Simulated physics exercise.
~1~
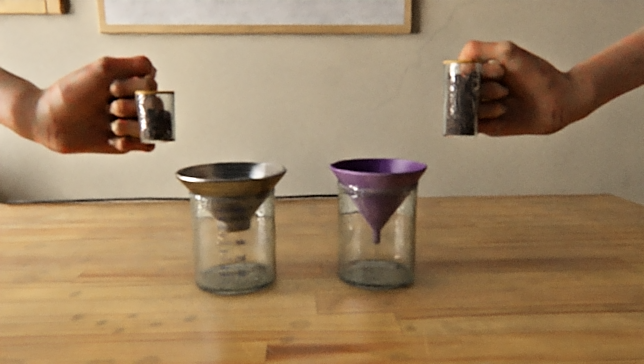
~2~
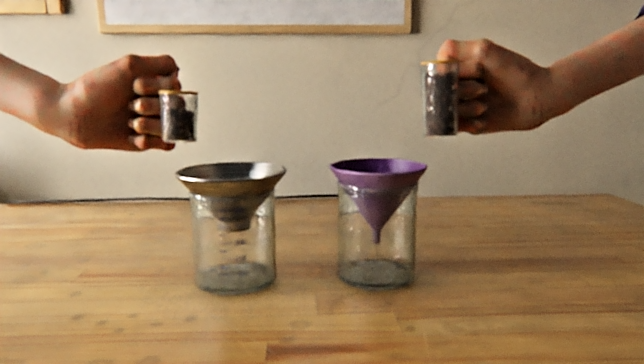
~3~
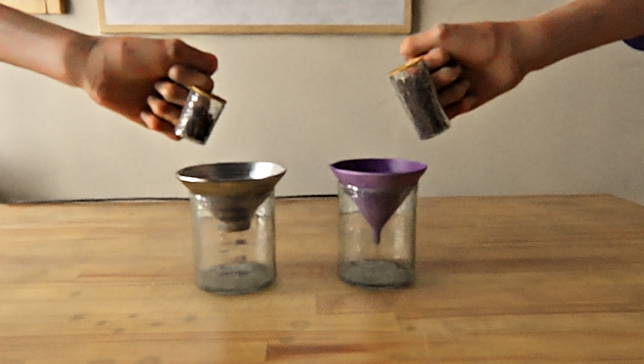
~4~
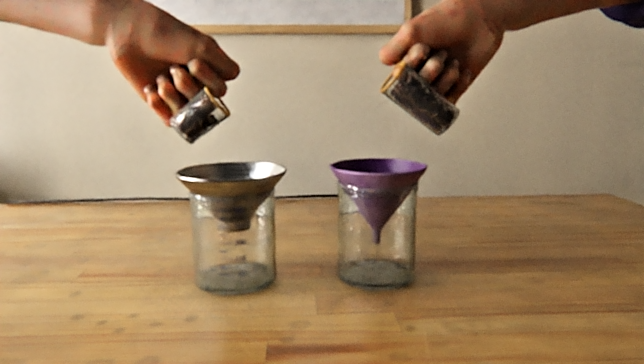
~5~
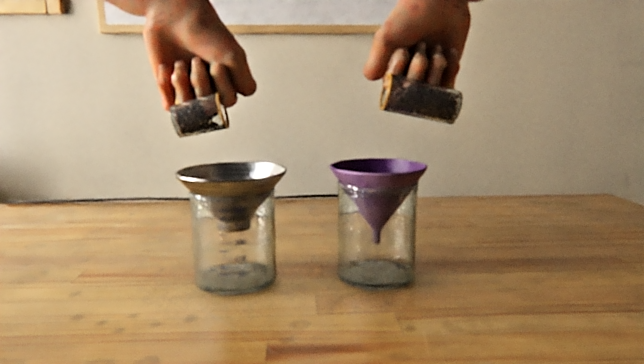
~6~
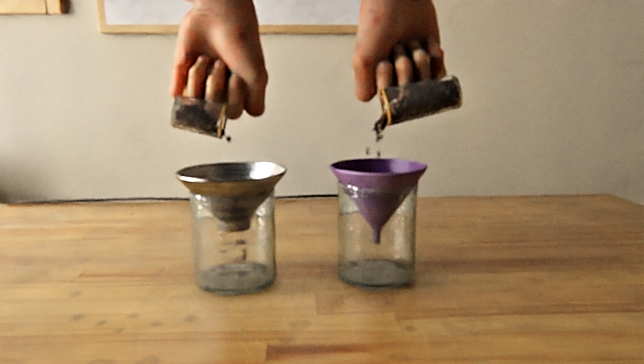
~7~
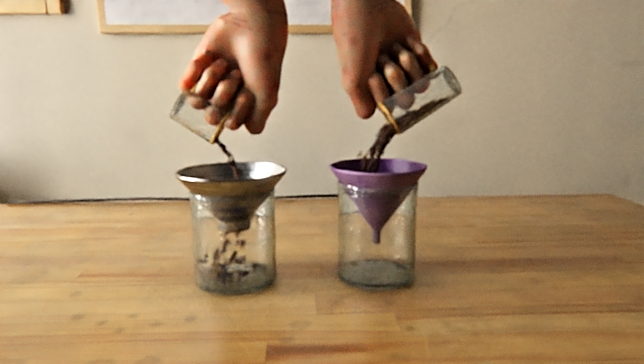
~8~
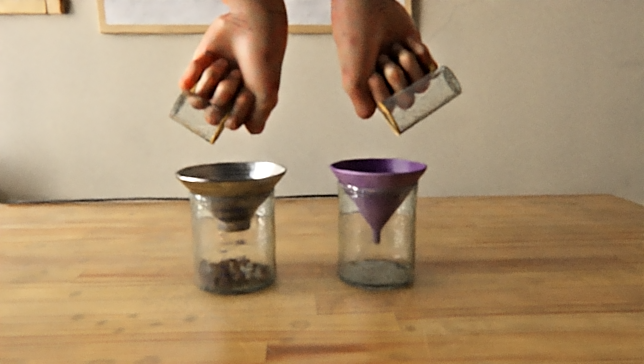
The footage shows two hands bringing small cups of dark pieces inward over a metallic funnel and a purple funnel set in glass jars, then tipping them out. The left load drops through into its jar, while the right load stays stuck in the purple funnel, its jar receiving none.
